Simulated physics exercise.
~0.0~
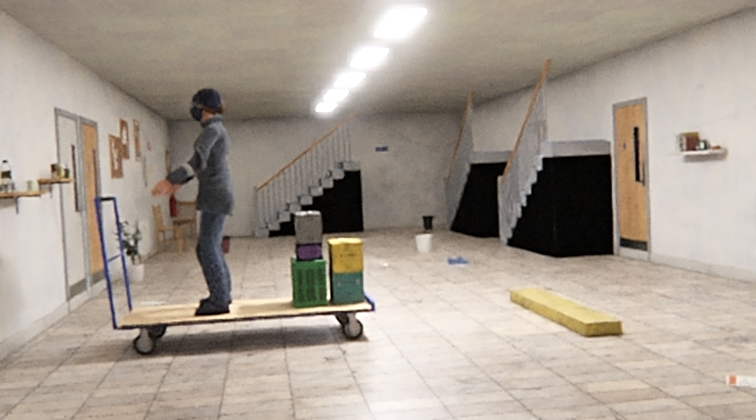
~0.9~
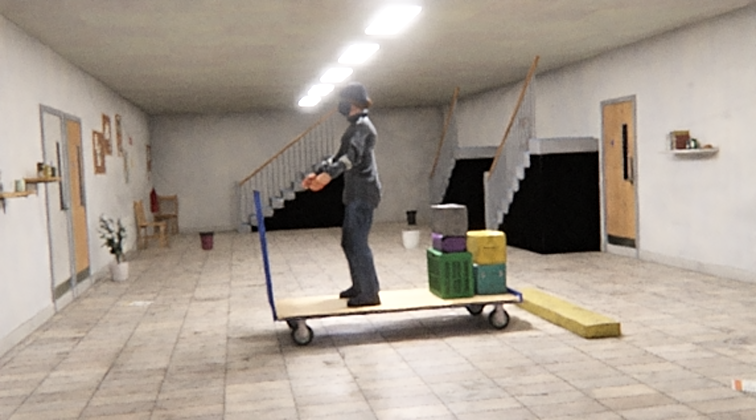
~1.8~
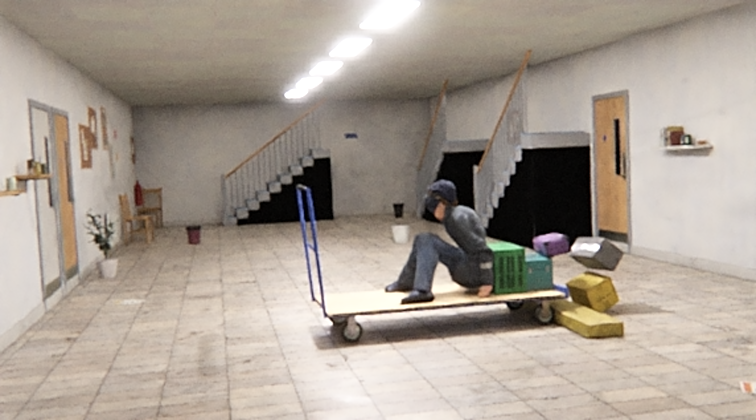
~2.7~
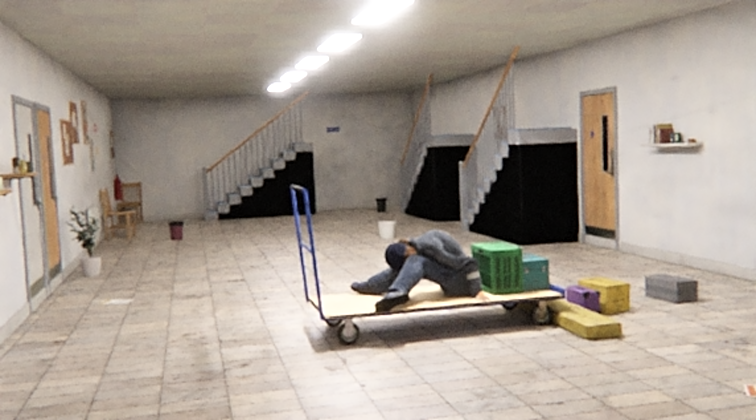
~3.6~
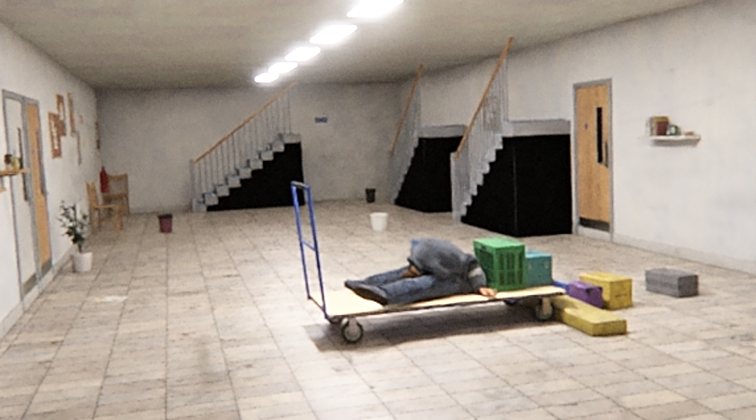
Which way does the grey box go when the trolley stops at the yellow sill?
It moves to the right, tumbling off the front of the trolley and landing on the floor beyond the sill.
